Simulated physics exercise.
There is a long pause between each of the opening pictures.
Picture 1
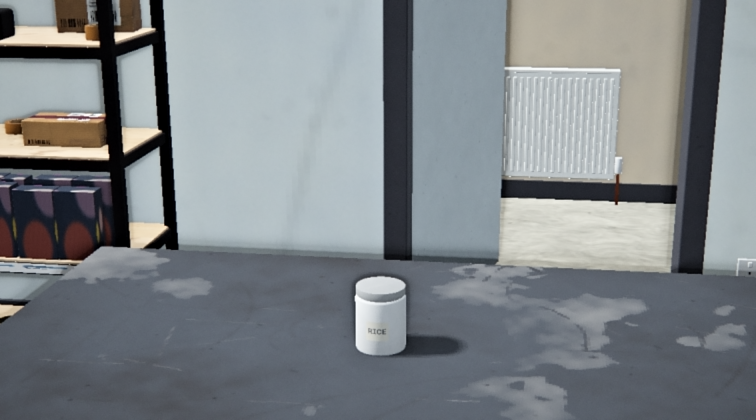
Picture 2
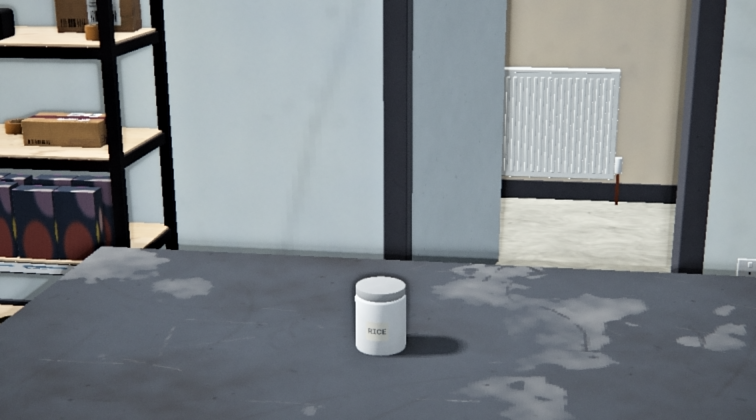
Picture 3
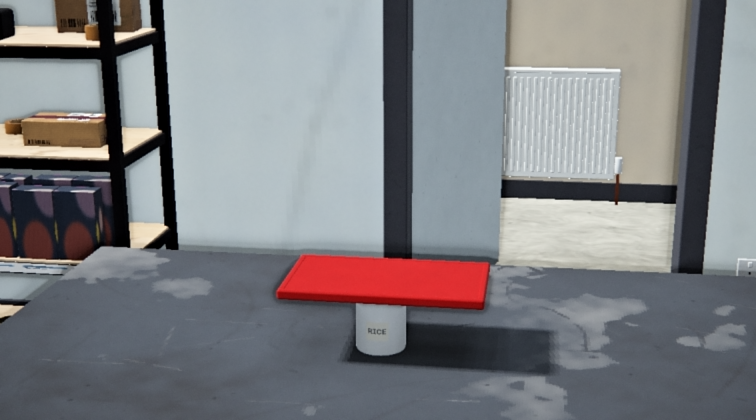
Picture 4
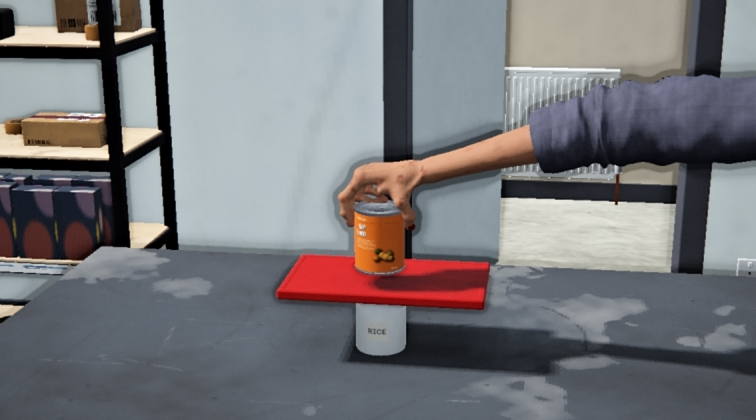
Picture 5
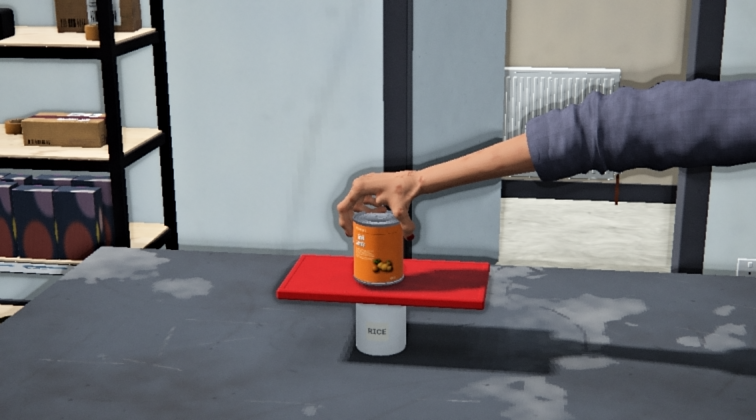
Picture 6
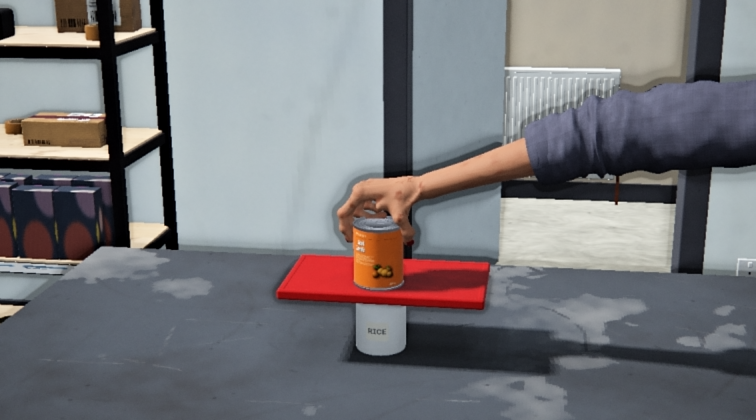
A red board appears on a white jar, then a hand lowers an orange tin onto it.
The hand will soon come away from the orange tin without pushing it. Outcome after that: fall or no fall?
No fall.
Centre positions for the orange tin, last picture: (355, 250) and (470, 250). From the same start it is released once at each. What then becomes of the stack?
Try one: The stack remains standing; try two: The stack collapses.
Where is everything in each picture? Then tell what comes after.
In the first picture, the last thing is not in view yet; white jar (381, 316).
In the second picture, the last thing is not in view yet; white jar (381, 316).
In the third picture, the last thing is not in view yet; white jar (381, 316).
In the fourth picture, still above its spot; orange tin (380, 237); white jar (381, 316).
In the fifth picture, still above its spot; orange tin (379, 247); white jar (381, 316).
In the sixth picture, in place under the hand; orange tin (379, 253); white jar (381, 316).
Then, 0.20 s on from there, no change.
Then, 0.50 s on from there, orange tin resting near (379, 253).
In the end, all 3 unmoved. At the end, from the last picture's camera, orange tin near (379, 253). The stack holds.
